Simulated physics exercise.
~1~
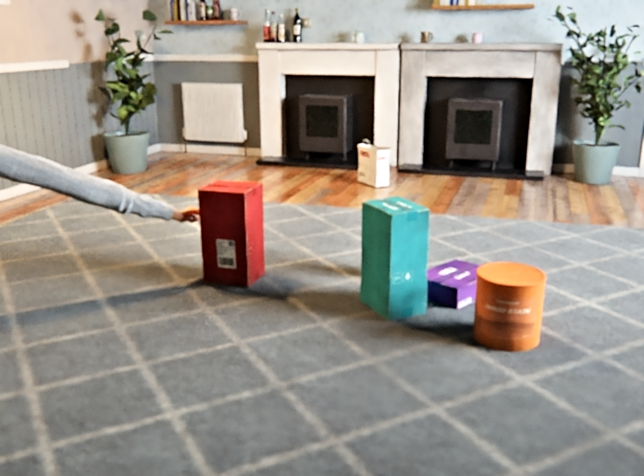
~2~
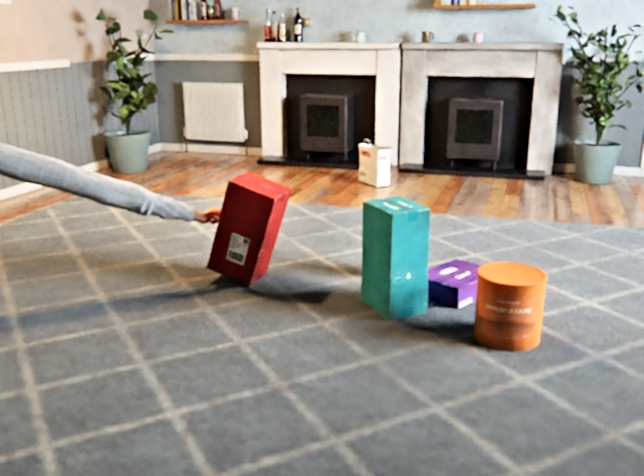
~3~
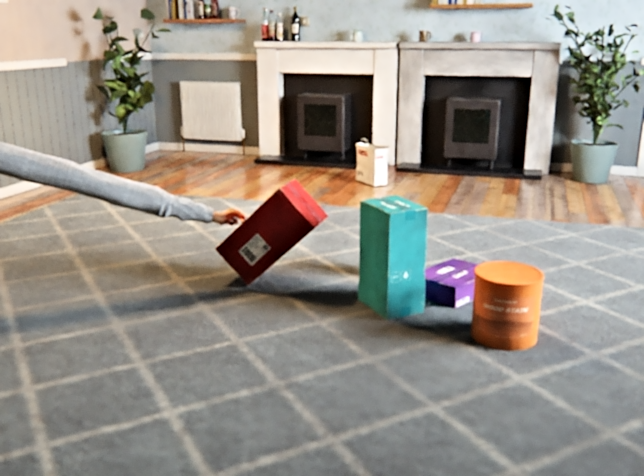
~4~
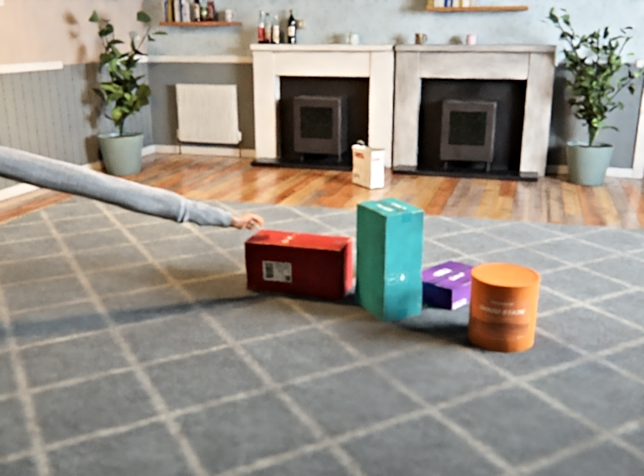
On a grey patterned carpet before two fireplaces, a hand reaches from the left and pushes an upright red box, which tips to the right and ends on its side beside a turquoise box, while that box, a purple parcel and an orange pail stay in place.
